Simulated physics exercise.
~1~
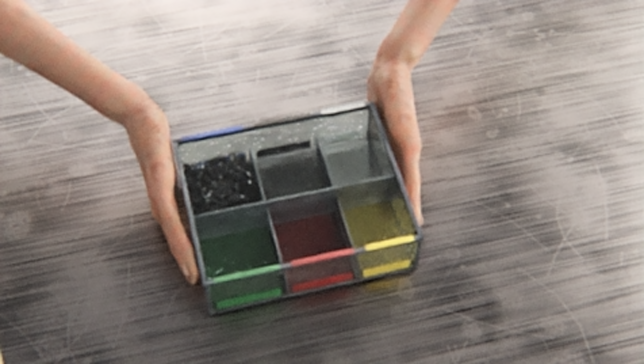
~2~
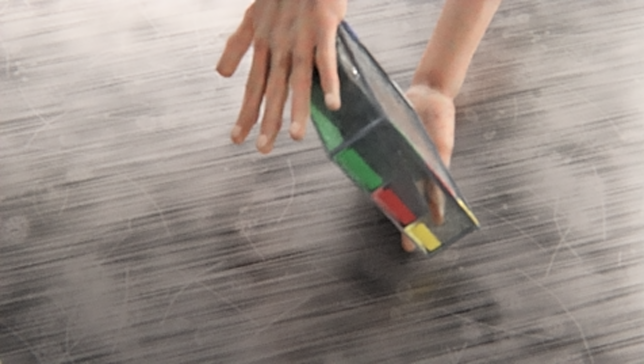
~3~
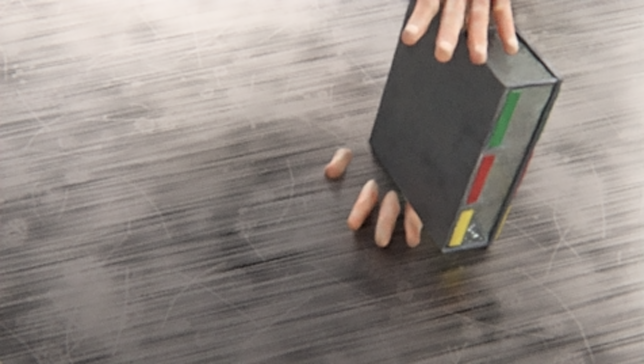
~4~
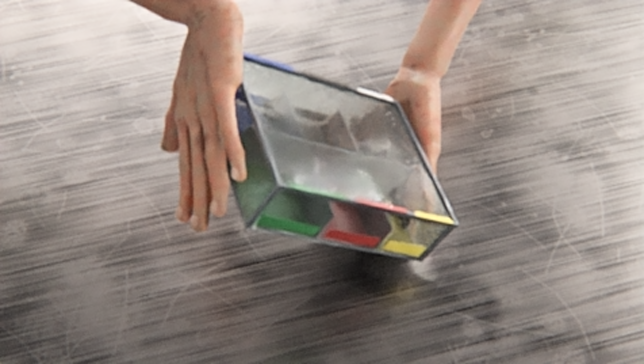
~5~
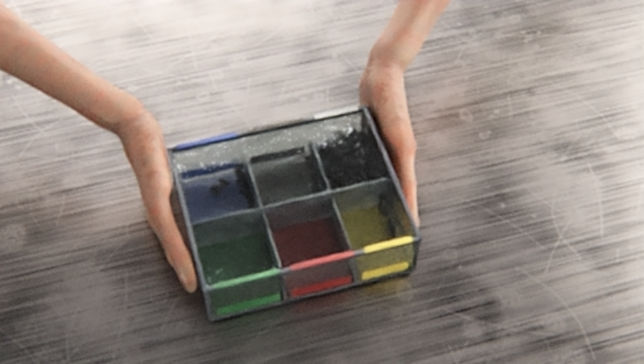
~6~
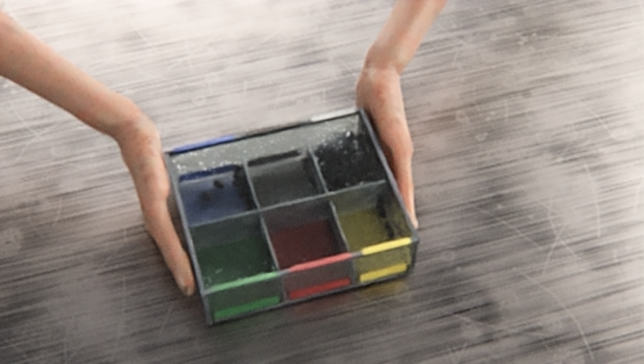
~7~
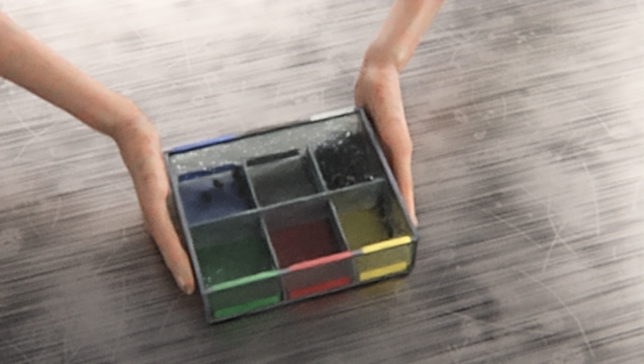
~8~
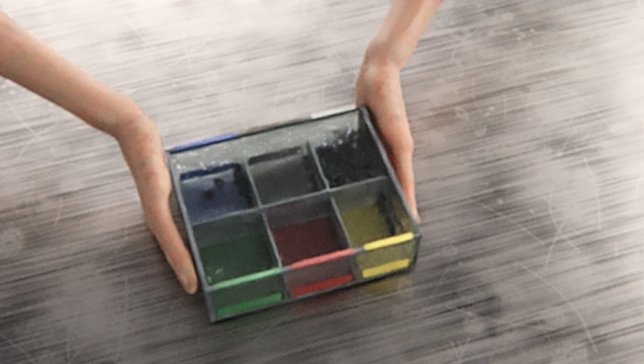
In the video, two hands hold a clear-lidded box of six compartments with small black pieces in the blue-marked back-left one, tip it rightward past upright, then lower it flat, leaving most pieces in the white-marked back-right compartment and a few in the blue-marked one.
